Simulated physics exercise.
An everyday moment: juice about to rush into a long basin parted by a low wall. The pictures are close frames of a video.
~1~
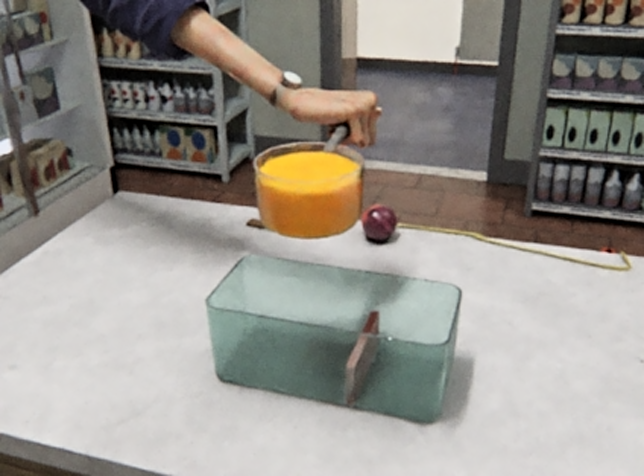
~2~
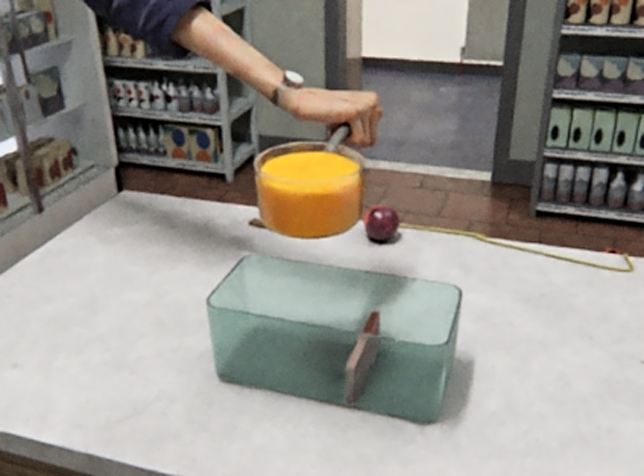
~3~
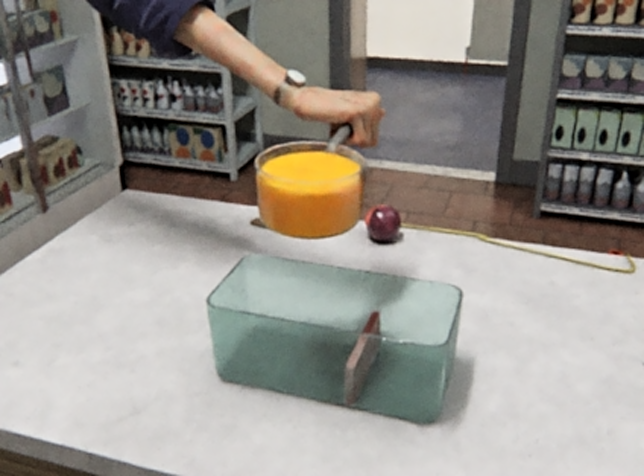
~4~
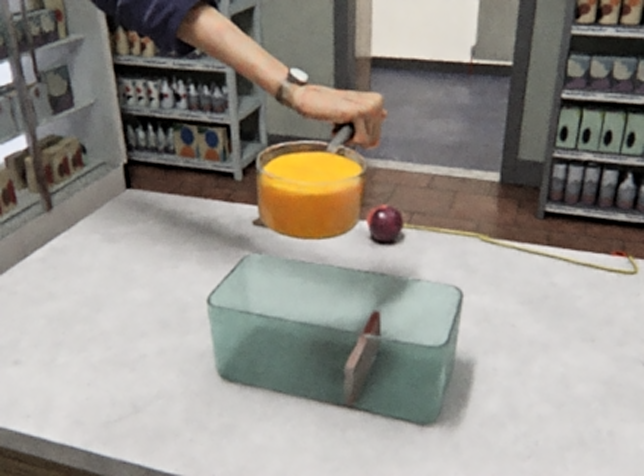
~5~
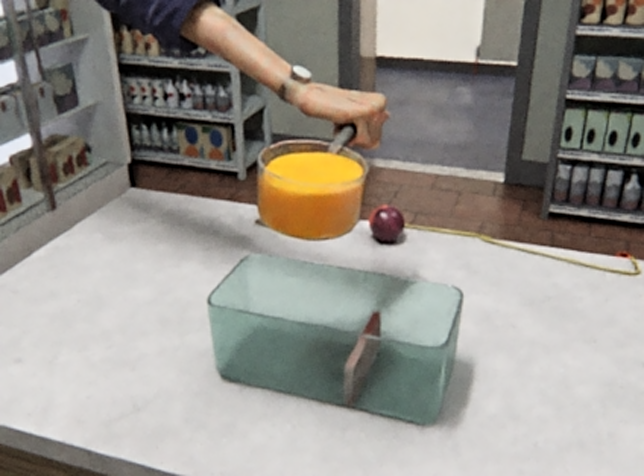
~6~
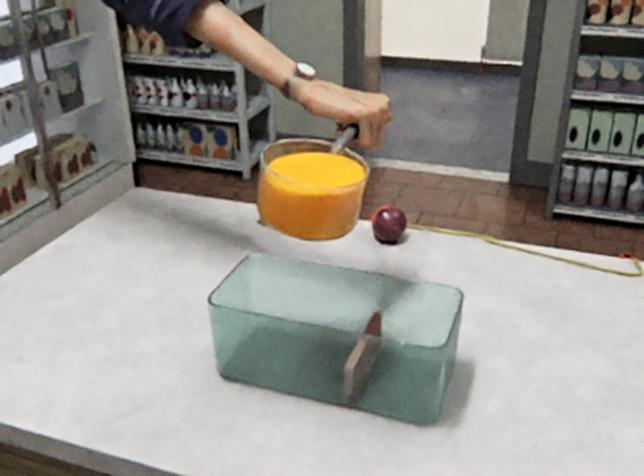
A hand holds a pot of orange juice above a glass basin, tilting it slightly.
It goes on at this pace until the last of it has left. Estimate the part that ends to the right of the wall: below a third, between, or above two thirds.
In the end more than two thirds is right of the wall.
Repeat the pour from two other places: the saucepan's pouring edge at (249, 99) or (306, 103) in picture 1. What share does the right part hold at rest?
First some 0, then 65 per cent.
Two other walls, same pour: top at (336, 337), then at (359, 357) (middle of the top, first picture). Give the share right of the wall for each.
Roughly 90 per cent, and 60 per cent.
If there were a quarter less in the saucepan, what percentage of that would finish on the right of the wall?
About 95 per cent.
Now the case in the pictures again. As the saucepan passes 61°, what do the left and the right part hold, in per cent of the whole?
Left about 0, right about 10.
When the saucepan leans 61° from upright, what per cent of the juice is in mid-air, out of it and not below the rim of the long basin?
Close to 25 per cent.
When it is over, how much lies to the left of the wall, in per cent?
It comes to 10 per cent or so.
A moment on, the saucepan is tipped part way and 62 per cent is still to pour, 0 is left of the wall and 11 right of it.
Next, the saucepan is tipped on its side and 13 per cent is still to pour, 3 is left of the wall and 73 right of it.
Then the saucepan is tipped right over and 0 per cent is still to pour, 8 is left of the wall and 89 right of it.
Later the saucepan is tipped right over and 0 per cent is still to pour, 9 is left of the wall and 91 right of it.
At rest 9 per cent lies left of the wall, 91 right of it and 1 outside.
